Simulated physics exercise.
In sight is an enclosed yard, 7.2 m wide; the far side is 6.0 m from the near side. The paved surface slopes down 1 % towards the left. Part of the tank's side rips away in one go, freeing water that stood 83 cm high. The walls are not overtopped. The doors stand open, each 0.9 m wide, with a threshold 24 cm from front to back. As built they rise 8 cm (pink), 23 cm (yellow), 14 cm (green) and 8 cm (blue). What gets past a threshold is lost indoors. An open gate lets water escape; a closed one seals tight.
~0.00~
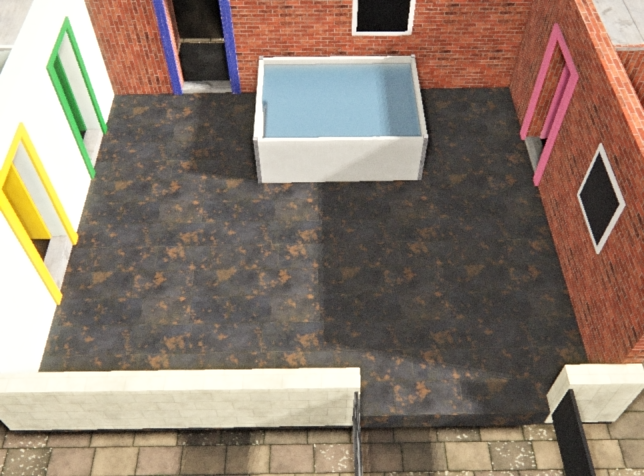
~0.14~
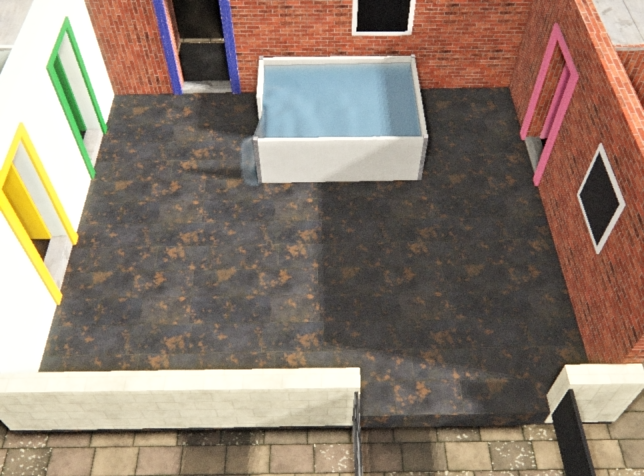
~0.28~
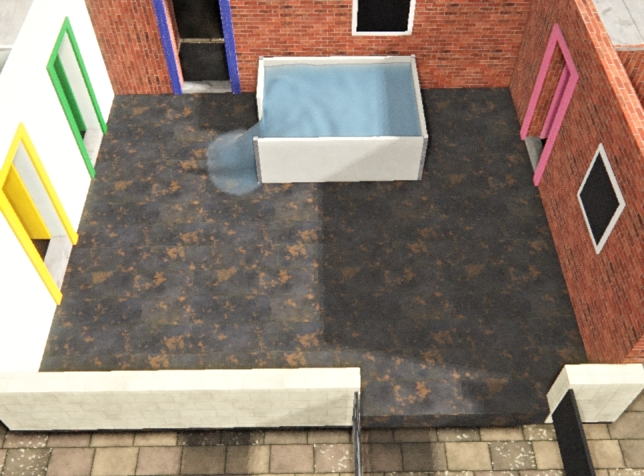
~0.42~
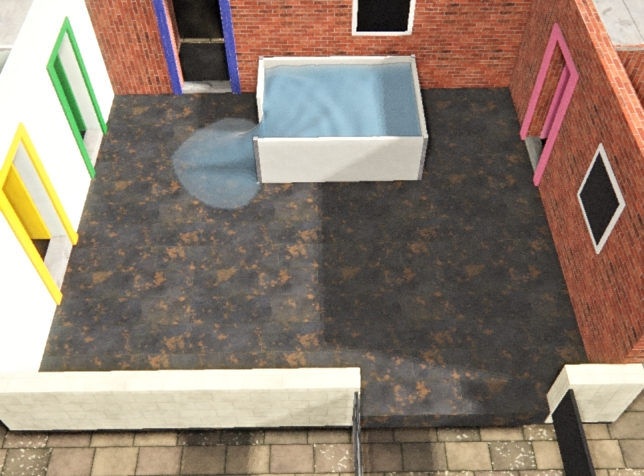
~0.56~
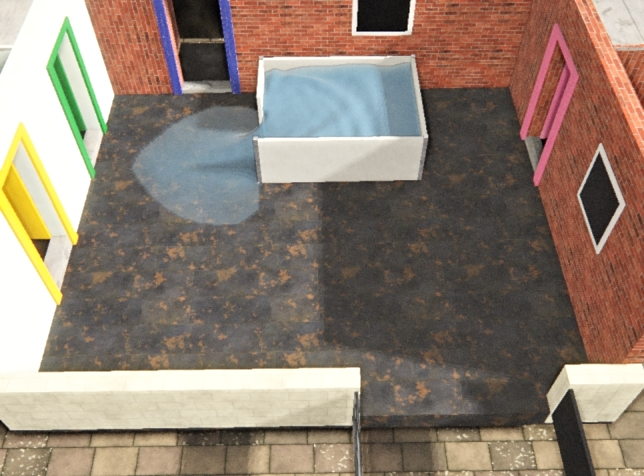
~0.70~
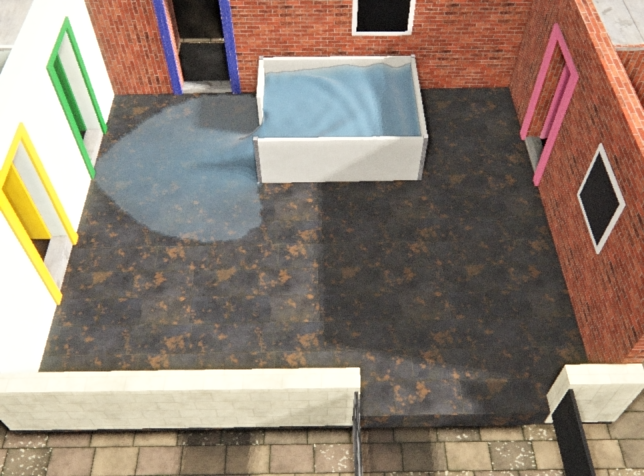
At the start, a white-walled tank of still blue water stands against the brick wall of an enclosed dark-paved yard. Water then pours from the tank's left side and spreads leftward across the paving in a widening, rounded sheet, while ripples cross the tank and its surface drops slightly.
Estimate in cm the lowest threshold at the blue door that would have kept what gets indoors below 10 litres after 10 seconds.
Some 9 cm above the ground.
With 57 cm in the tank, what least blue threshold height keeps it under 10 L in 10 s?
Then roughly 6.5 cm.
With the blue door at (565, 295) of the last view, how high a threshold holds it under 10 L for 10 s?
Roughly 6.5 cm.
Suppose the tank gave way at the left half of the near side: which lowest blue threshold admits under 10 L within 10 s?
About 13.5 cm.
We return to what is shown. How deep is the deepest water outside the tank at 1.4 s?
About 50 cm.
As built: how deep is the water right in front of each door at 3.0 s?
In cm: Pink 0, yellow 20, green 31, blue 10.
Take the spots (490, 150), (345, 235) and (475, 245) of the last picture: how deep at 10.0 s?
In that order: 9, 2 and 5 cm.
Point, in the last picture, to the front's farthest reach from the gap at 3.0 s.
Around (30, 404).
After 1.4 s water covers 25 % of the floor, deepest (50 cm) near (258, 164); 7 cm at the blue door, 0 litres in over its 8 cm threshold.
After 3.0 s water covers 35 % of the floor, deepest (36 cm) near (34, 391); 10 cm at the blue door, 0 litres in over its 8 cm threshold.
After 10.0 s water covers 100 % of the floor, deepest (16 cm) near (30, 404); 10 cm at the blue door, 16 litres in over its 8 cm threshold.
At the blue door as built, the water arrived by 0.8 s and peaked near 11 cm at 3.2 s.
Run again over the same 10 s with other heights there, 20 litres in over 7.5 cm, 5 litres over 10 cm. The limit of 10 litres is kept from about 9 cm up.
